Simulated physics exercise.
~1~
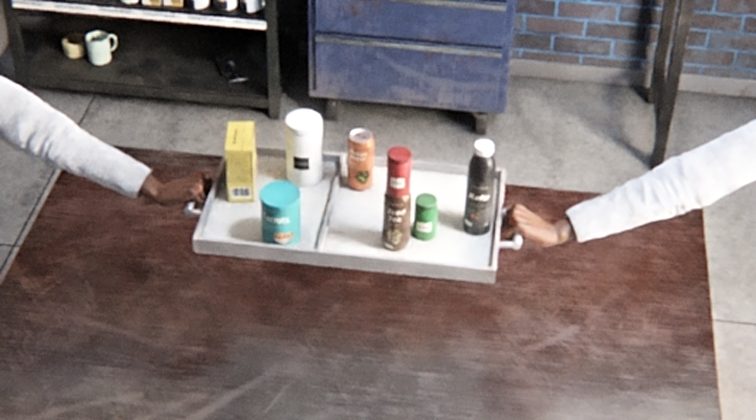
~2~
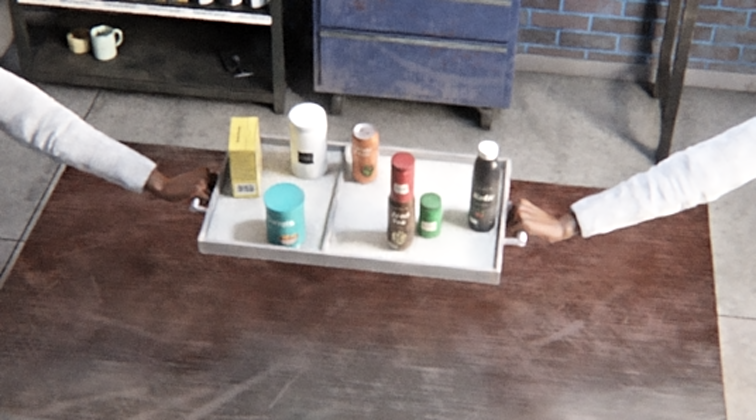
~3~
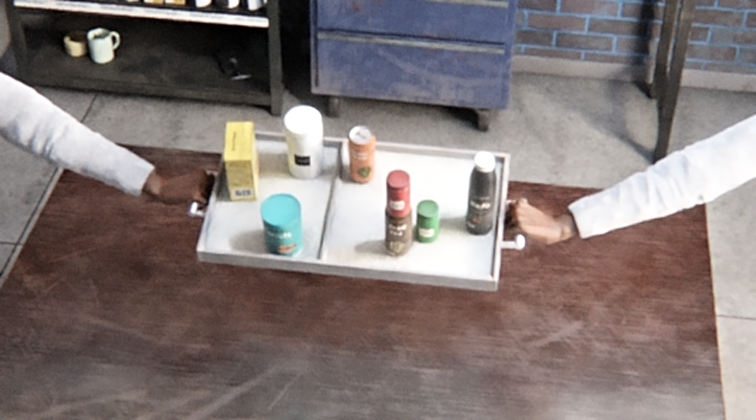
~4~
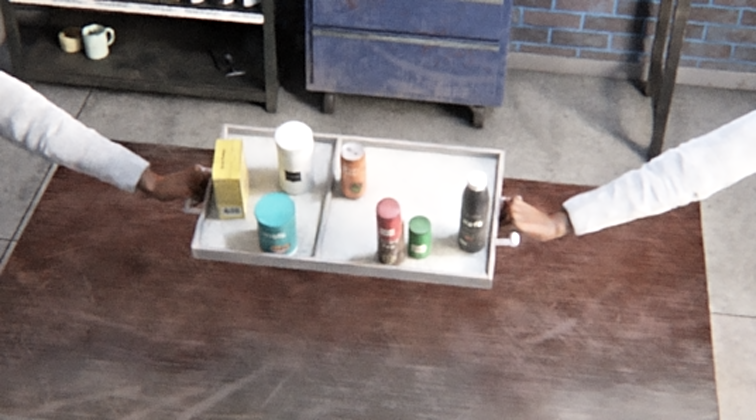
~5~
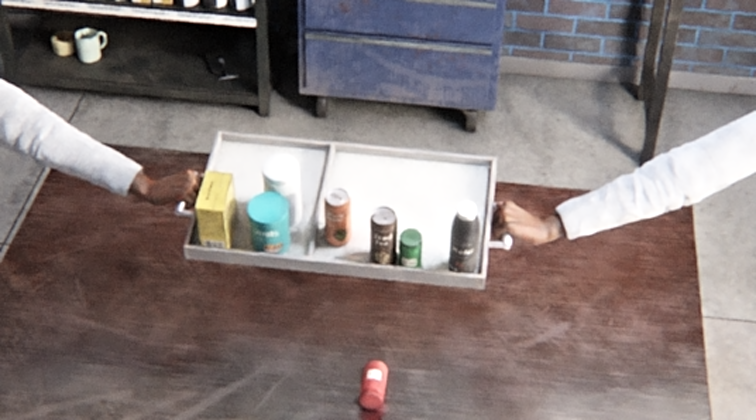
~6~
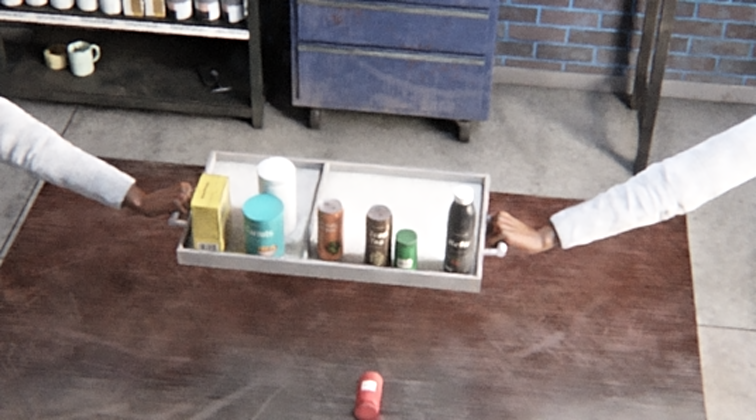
The clip opens with two hands holding a pale, rimmed tray by its ends above a dark wooden table, with a red shaker perched on a brown can among other containers. The near edge of the tray dips toward the viewer, and the items lean with it. The red shaker drops off the tray and lands on its side on the table, while the white jar, orange can and yellow packet slide toward the near rim. The hands then level the tray. At the end, the remaining containers stand upright, several nearer the front, and the red shaker lies on the table.
